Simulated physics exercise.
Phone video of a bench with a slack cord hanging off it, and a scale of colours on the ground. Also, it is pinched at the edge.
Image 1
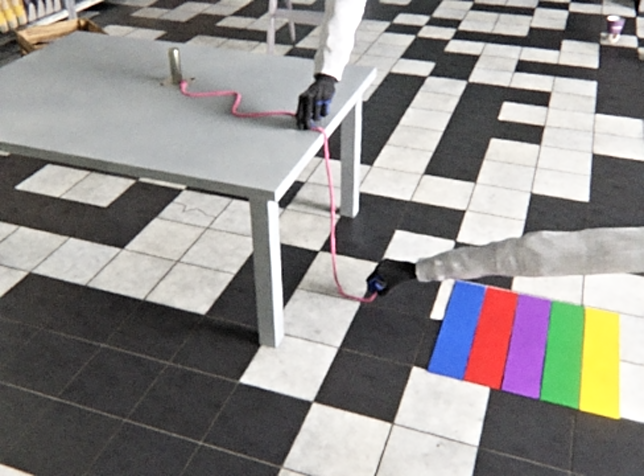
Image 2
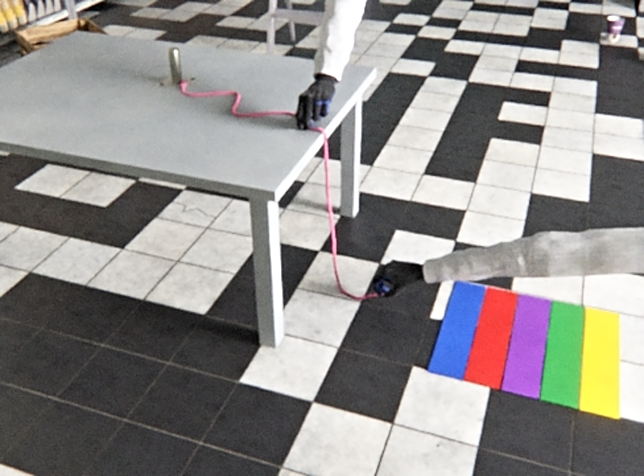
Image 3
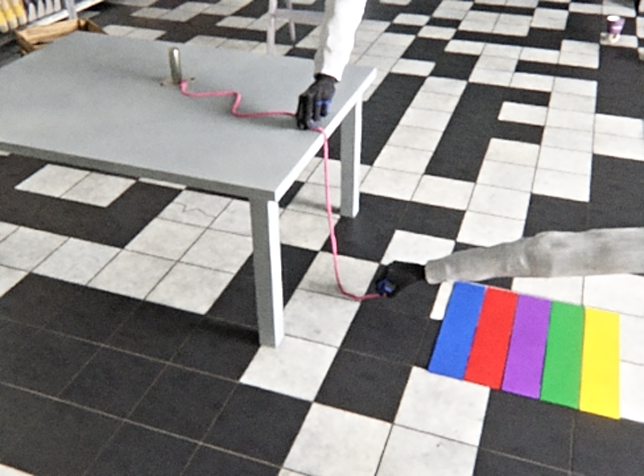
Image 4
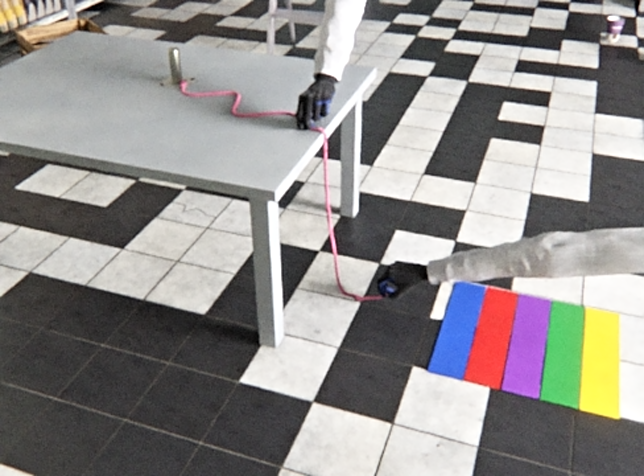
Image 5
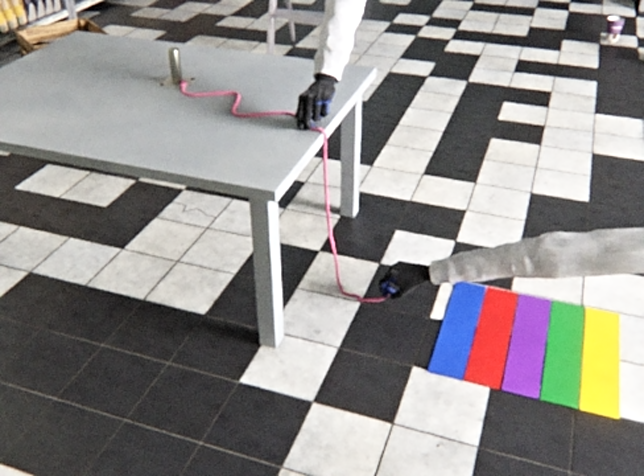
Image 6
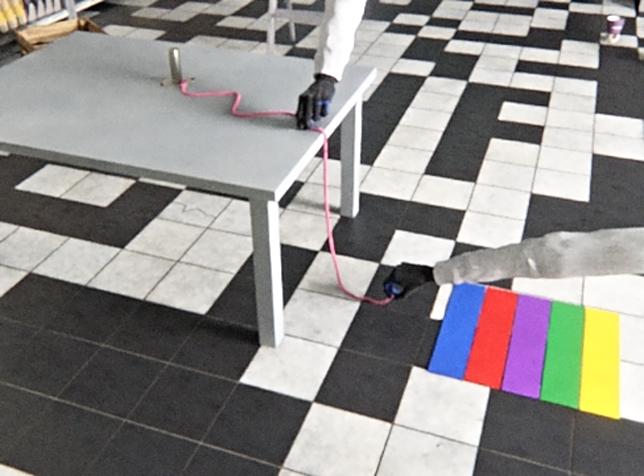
A gloved hand pins a pink cord at the table edge while another draws its hanging end slightly right.
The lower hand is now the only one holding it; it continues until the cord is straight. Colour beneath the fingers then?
Green.
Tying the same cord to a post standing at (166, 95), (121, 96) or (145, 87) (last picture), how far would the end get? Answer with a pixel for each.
In order, it comes out close to (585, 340), (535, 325) and (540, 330).
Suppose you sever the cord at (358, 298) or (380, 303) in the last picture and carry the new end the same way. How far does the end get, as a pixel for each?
The pixels are close to (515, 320) and (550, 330), one per try.
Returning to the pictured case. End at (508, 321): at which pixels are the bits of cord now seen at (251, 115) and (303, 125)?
You'll find them at (301, 117) and (337, 162).
Early on, end near (508, 321); over red.
Midway, end near (548, 330); over purple.
At the end of the slack, end near (572, 335); over green. Over green.
